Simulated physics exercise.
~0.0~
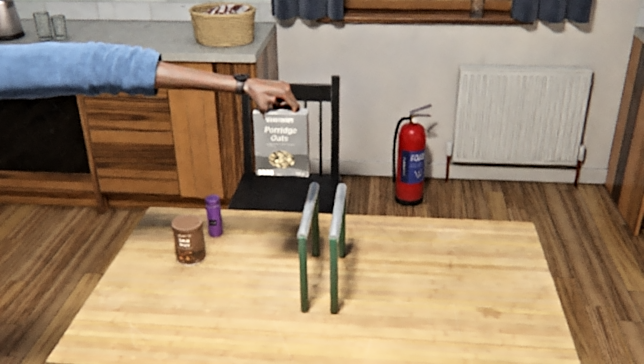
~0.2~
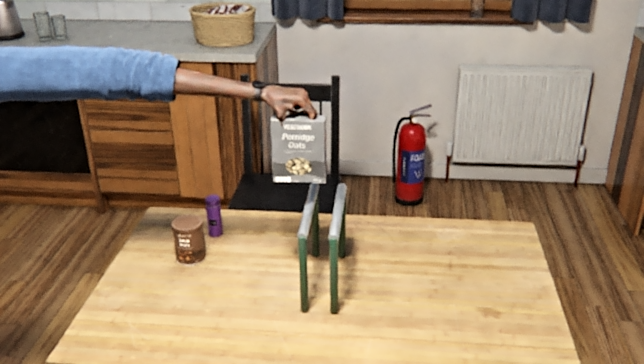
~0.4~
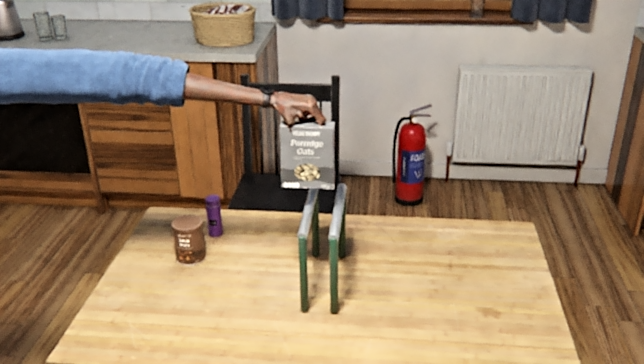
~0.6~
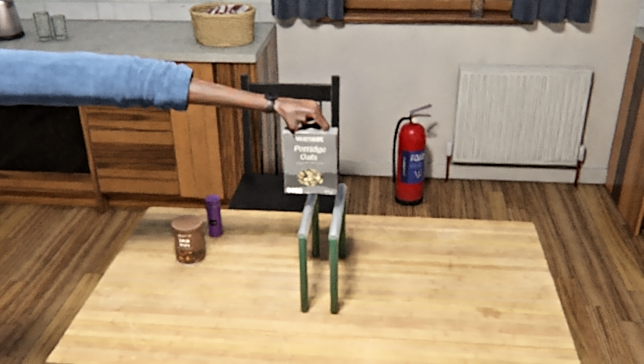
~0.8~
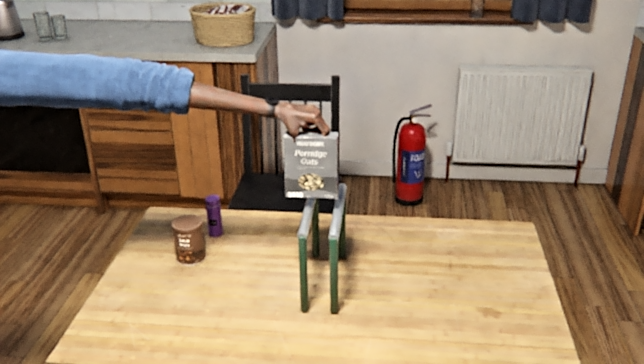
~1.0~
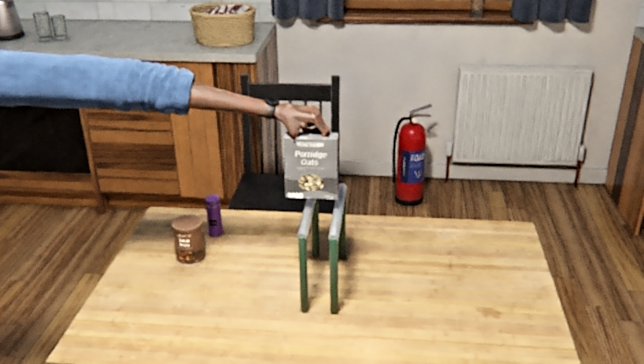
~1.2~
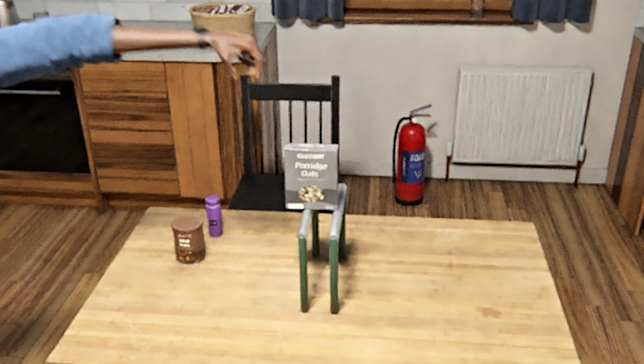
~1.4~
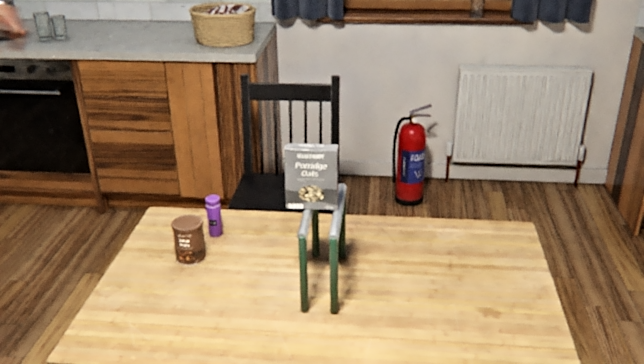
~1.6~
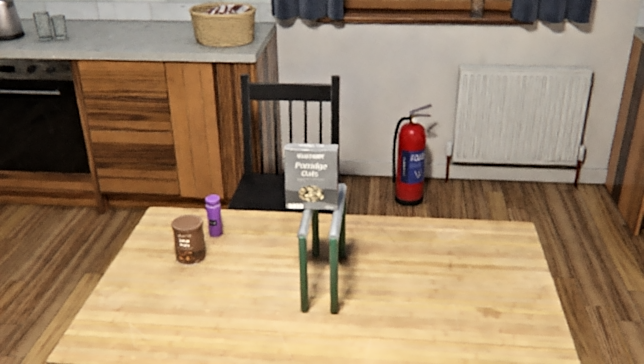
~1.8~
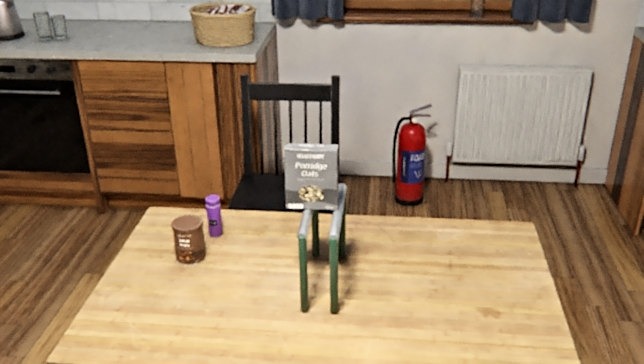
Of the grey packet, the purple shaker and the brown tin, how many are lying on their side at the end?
None of them are. The grey packet, the purple shaker and the brown tin are all still upright at the end.
